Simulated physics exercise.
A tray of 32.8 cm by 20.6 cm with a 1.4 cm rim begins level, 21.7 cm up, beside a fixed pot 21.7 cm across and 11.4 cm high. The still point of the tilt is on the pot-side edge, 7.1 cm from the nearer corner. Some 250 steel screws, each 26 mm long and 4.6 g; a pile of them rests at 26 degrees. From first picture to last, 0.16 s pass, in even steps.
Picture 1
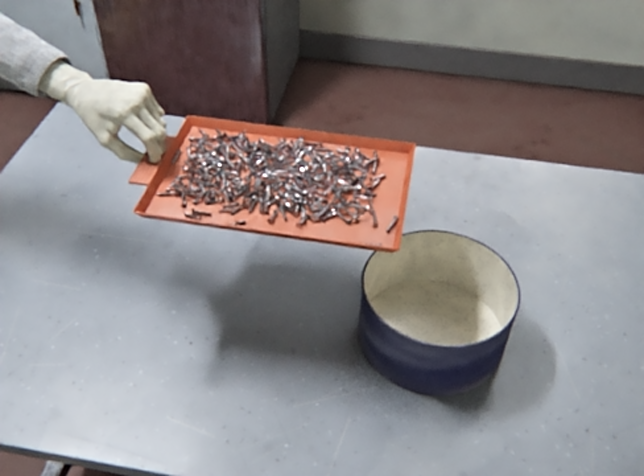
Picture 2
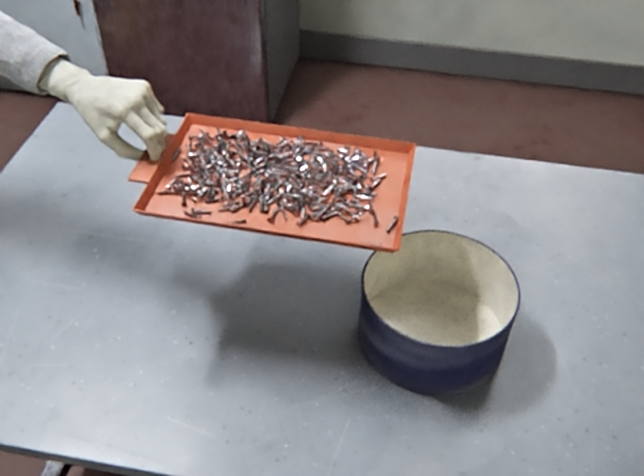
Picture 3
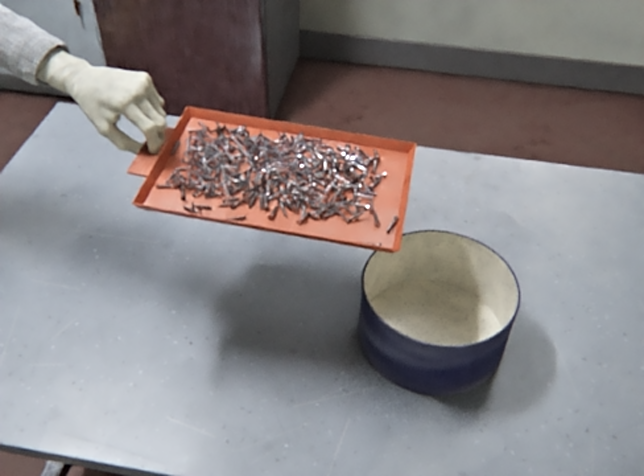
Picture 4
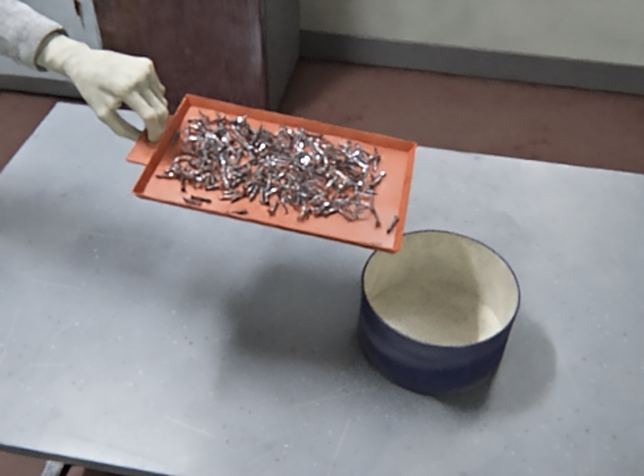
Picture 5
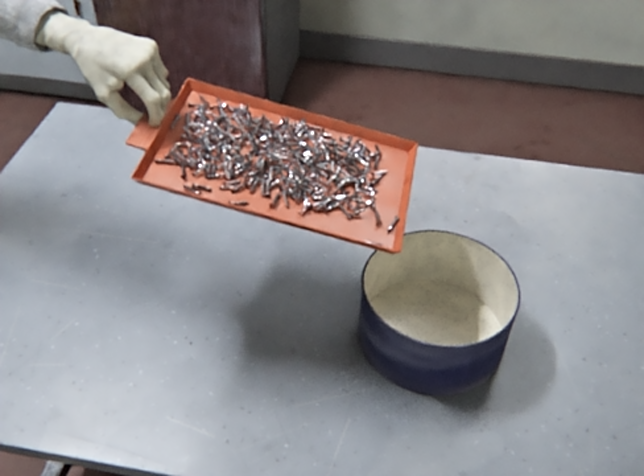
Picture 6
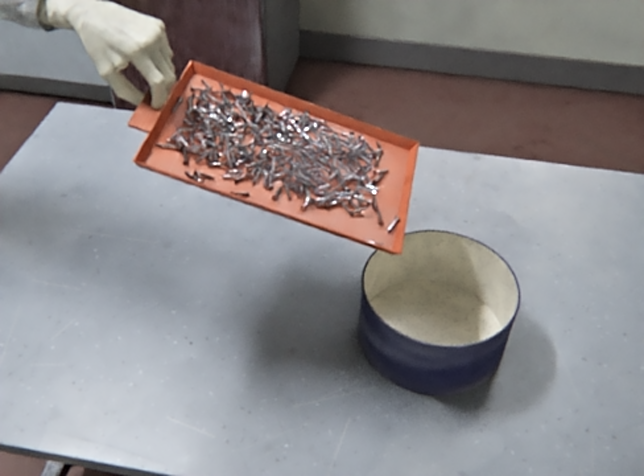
On a grey table, a gloved hand held an orange tray of small metal screws beside a dark blue pot and gradually raised its left end, while the screws stayed heaped in place.
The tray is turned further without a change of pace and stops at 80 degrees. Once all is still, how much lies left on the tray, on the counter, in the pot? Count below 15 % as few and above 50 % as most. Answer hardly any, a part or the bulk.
Left on the tray: Hardly any; on the counter: Hardly any; in the pot: The bulk.
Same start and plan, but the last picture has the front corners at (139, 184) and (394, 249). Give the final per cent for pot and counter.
Pot 85, counter 15.
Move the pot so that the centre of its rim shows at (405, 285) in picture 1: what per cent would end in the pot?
About 75 per cent.
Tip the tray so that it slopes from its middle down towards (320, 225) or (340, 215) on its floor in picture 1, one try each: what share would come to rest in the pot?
Some 40 and 80 per cent.
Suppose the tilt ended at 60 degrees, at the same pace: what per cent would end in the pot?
In that case some 90 per cent.
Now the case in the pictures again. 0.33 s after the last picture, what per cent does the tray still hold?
About 90 per cent.
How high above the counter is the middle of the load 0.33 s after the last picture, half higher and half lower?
About 28 cm.
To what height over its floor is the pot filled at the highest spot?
Roughly 3.5 cm.
Then, 0.20 s after the last picture, tilt 50 degrees; the tray holds 100 %, the pot 0 %.
Then, 0.33 s after the last picture, tilt 72 degrees; the tray holds 90 %, the pot 0 %.
Then, 0.59 s after the last picture, tilt 80 degrees; the tray holds 0 %, the pot 95 %.
In the end, tray 0 %, counter 5 %, pot 95 %.
